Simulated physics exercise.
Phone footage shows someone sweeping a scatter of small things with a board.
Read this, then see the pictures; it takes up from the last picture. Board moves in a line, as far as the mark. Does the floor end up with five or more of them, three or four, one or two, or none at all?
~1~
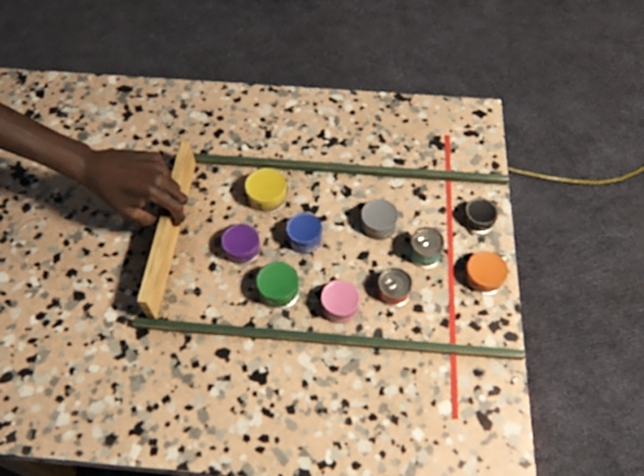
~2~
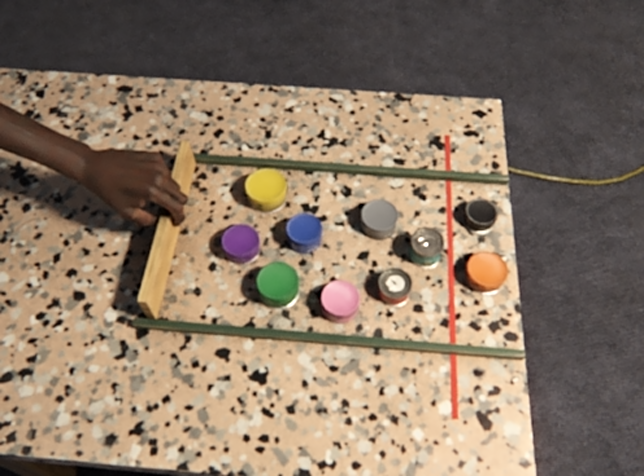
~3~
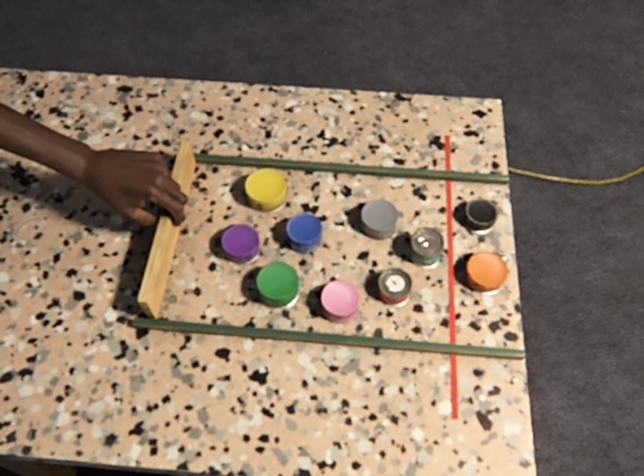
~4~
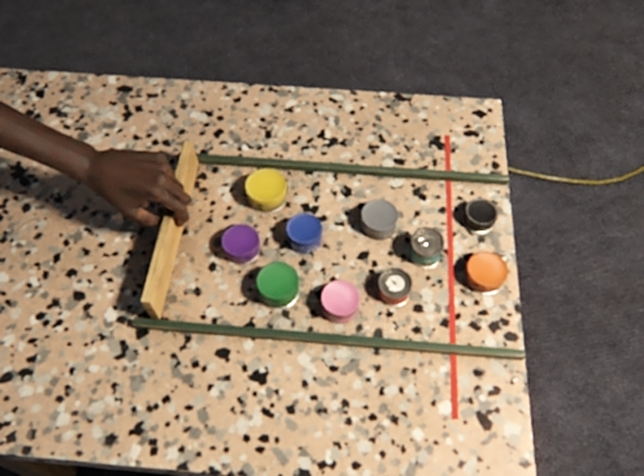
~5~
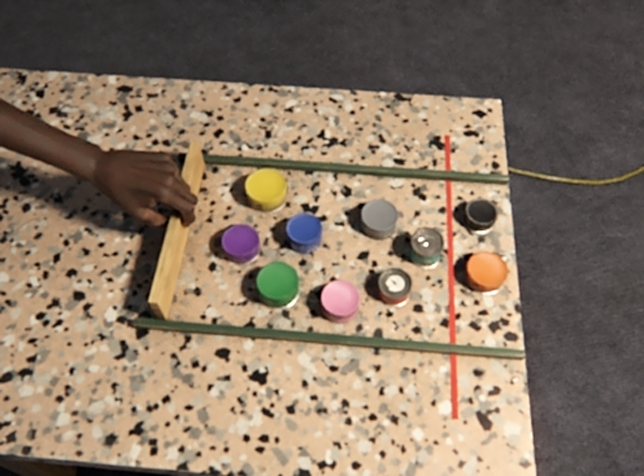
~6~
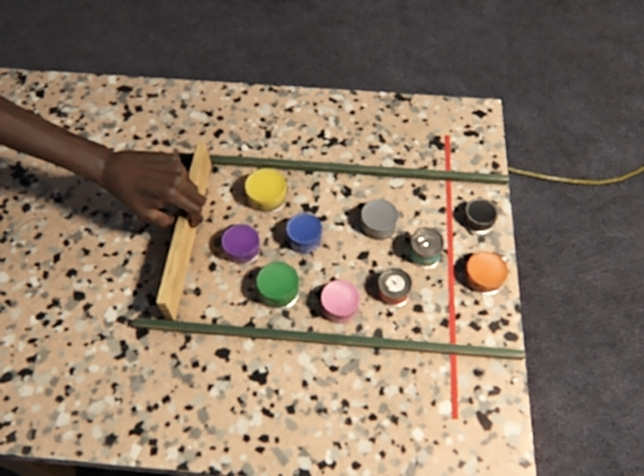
The floor ends up with one or two.
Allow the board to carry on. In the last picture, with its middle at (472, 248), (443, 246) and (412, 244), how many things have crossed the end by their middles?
Going through the three positions, you'd get 6, 2 and 0.
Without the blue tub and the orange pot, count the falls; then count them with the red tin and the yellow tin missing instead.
Fallen: 0 in the first try, 1 in the other.
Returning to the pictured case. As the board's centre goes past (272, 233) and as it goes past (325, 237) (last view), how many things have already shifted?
At first I count 4, and then 6.
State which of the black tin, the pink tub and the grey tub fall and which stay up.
By the end the black tin is no longer there, the pink tub is still there and the grey tub is still there.
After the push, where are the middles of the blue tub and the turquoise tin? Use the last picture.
Blue tub at about (469, 237), turquoise tin at about (502, 254).
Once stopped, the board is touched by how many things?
The count in contact is 4.
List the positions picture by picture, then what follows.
In the first frame, orange pot (486, 273); black tin (480, 216); turquoise tin (426, 248); board (170, 225); tape (451, 257).
In the second frame, black tin (480, 216); yellow tin (267, 191).
In the third frame, turquoise tin (426, 248); purple pot (241, 245).
In the fourth frame, orange pot (486, 273); pink tub (340, 302).
In the fifth frame, black tin (480, 216); blue tub (304, 234).
In the sixth frame, orange pot (486, 273); black tin (480, 216); turquoise tin (426, 248); board (186, 227); tape (451, 257).
A little later, none off yet; orange pot at rest near (486, 273); black tin at rest near (480, 216); turquoise tin at rest near (426, 248).
When it is over, the number that fall off is one or two; down, black tin and orange pot.
